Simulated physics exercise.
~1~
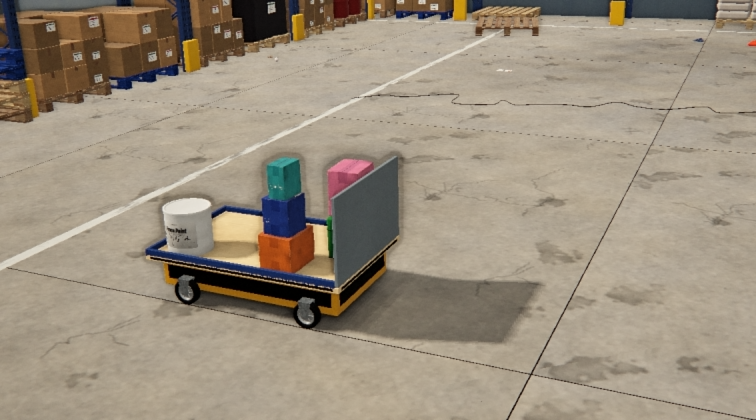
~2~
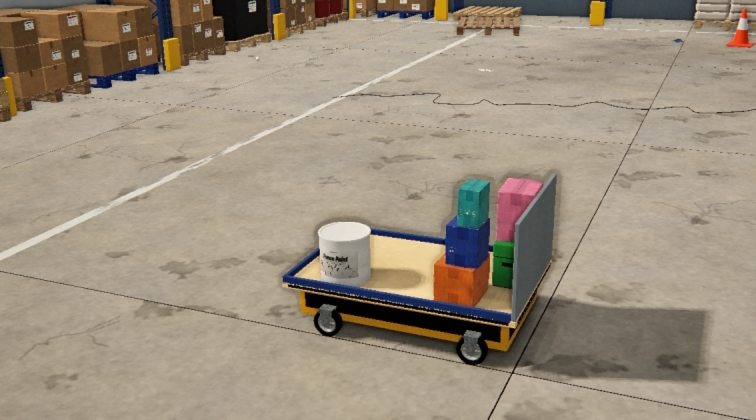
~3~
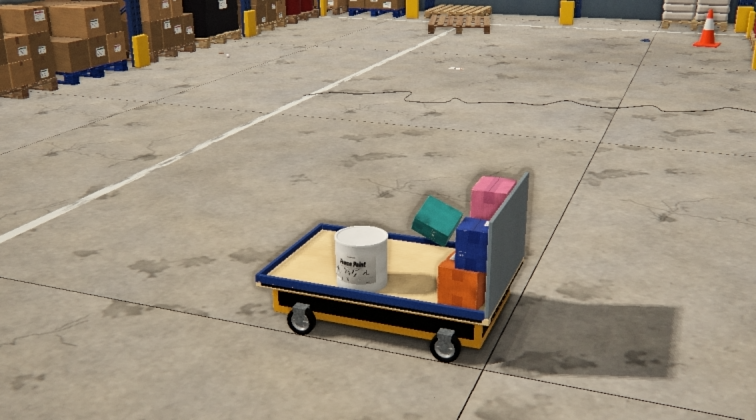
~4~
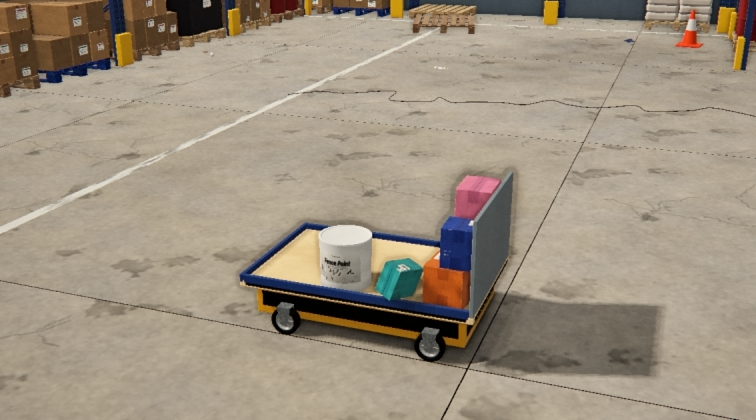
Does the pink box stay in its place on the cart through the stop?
Yes, the pink box stays put, still upright and high beside the grey board when the cart has stopped.
